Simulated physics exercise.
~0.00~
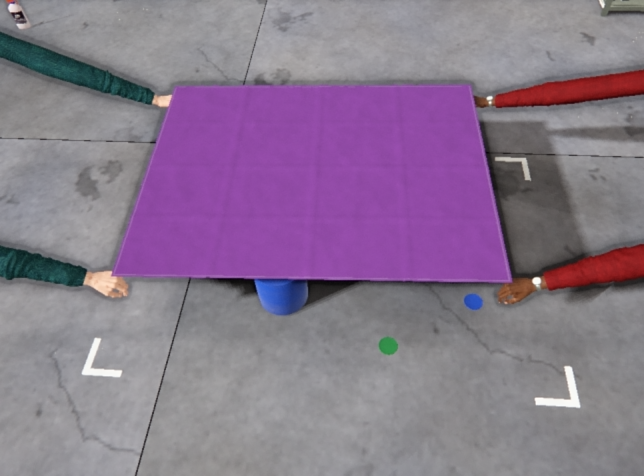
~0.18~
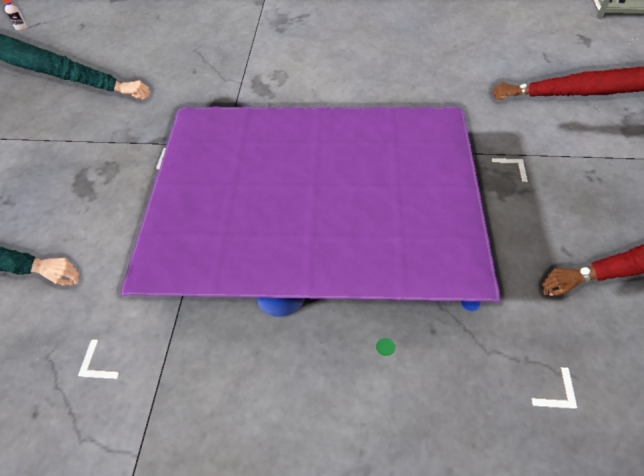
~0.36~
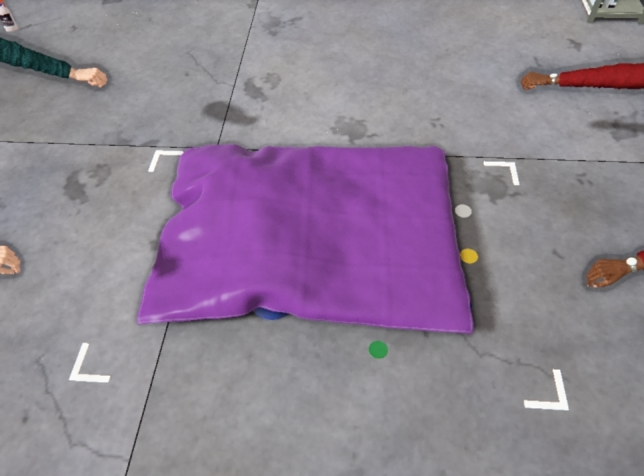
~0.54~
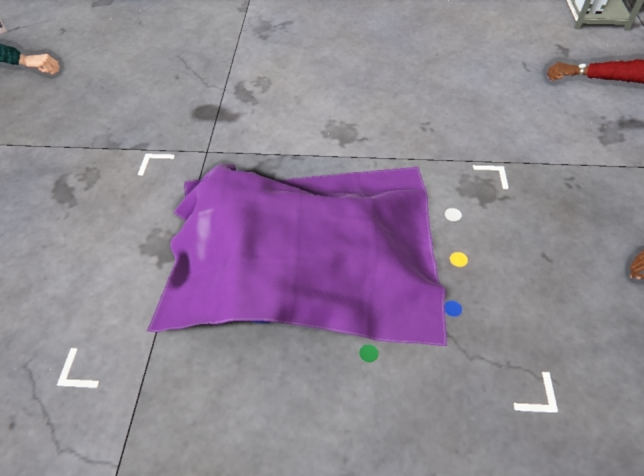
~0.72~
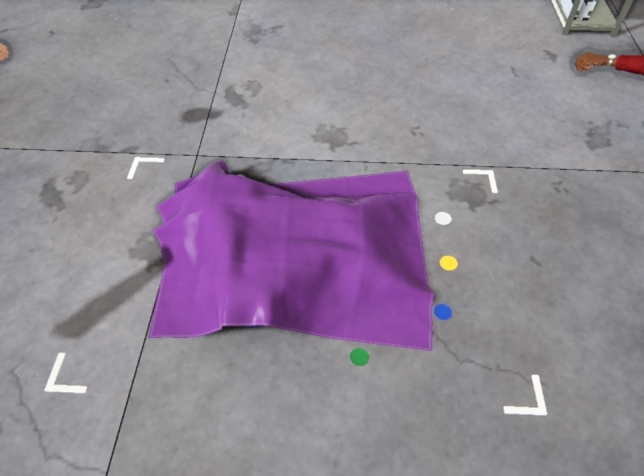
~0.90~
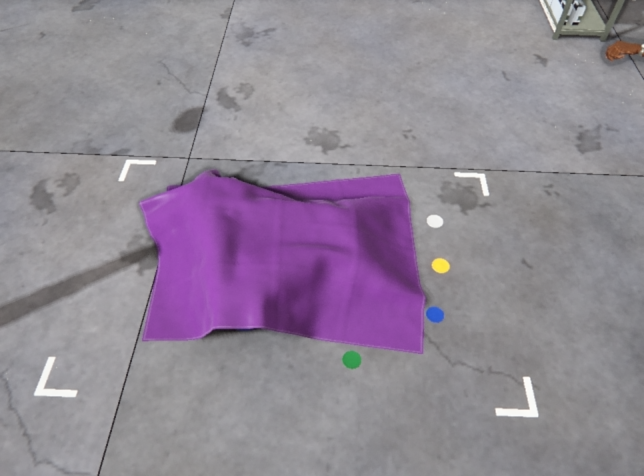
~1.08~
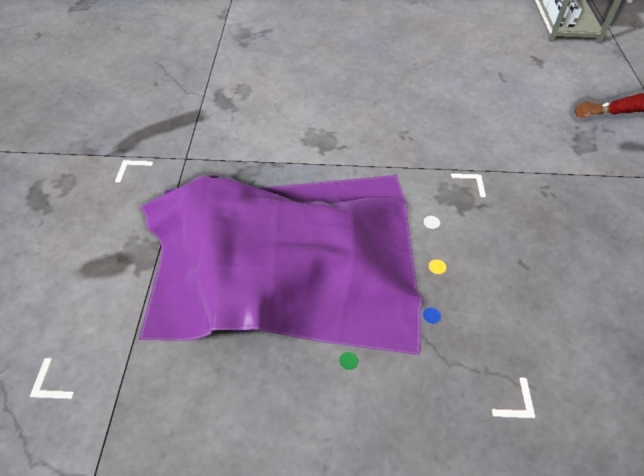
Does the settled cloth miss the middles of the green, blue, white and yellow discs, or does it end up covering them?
It misses them. The green, blue, white and yellow discs all still show on the floor beside the settled cloth.
